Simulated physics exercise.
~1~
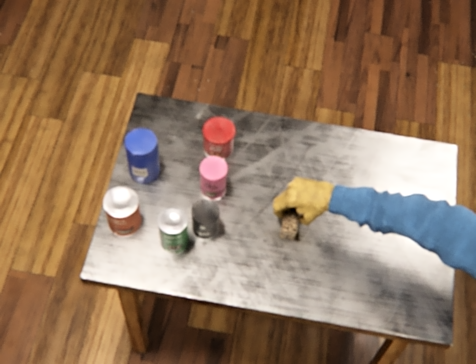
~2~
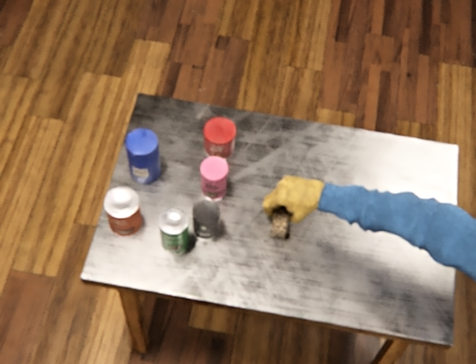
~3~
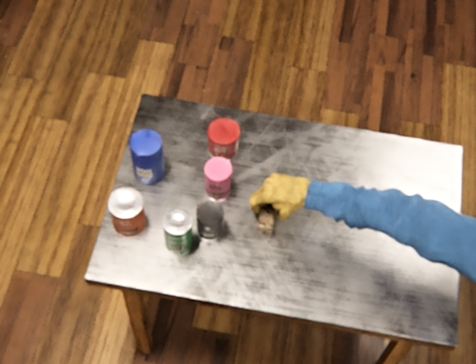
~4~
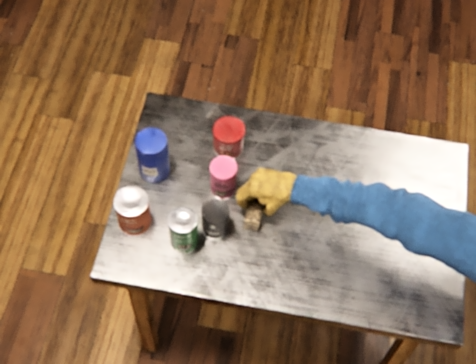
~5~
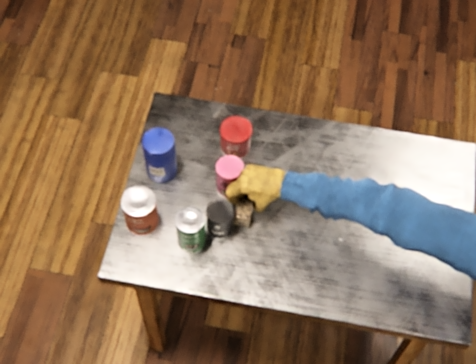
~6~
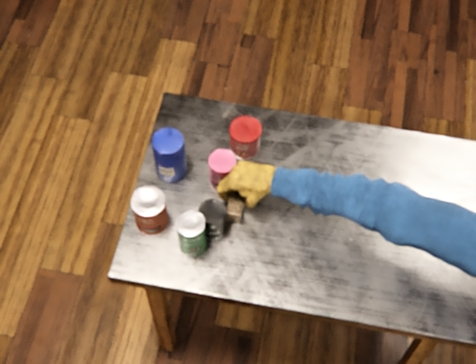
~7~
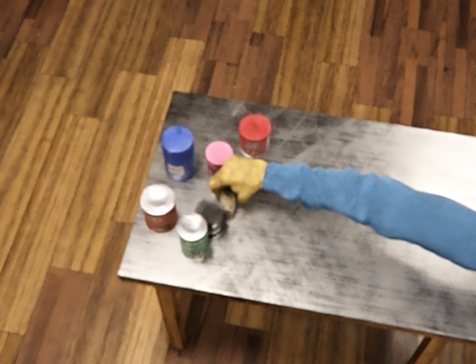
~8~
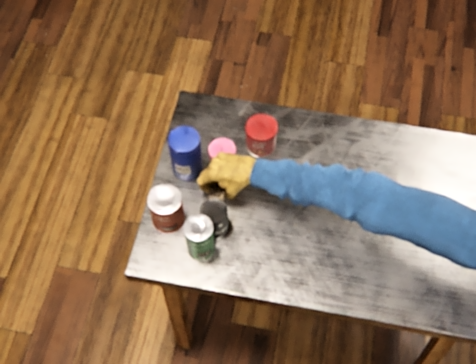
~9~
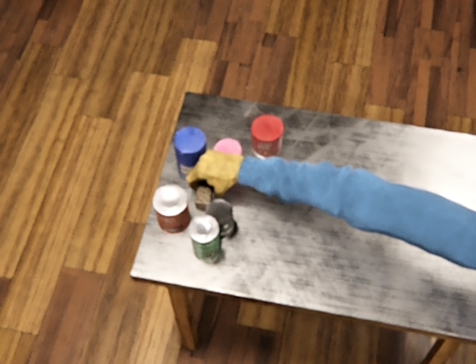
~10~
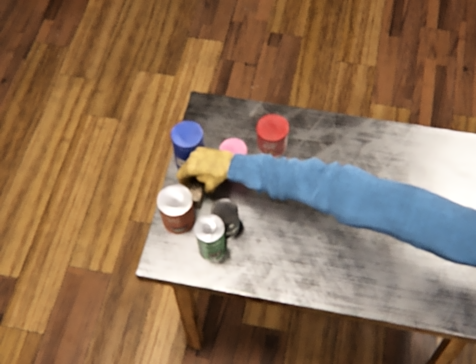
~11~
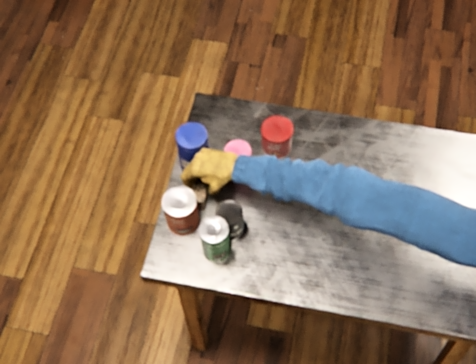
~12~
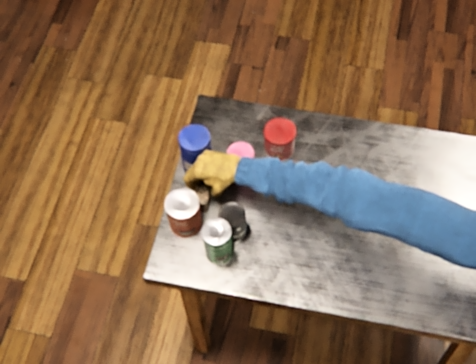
At the crowded end of a metal-topped table, a yellow-gloved hand slides a small block left into the tins, nudging the pink, black and green ones aside, then shifts the blue jar slightly before stopping, with all six containers upright on the table.
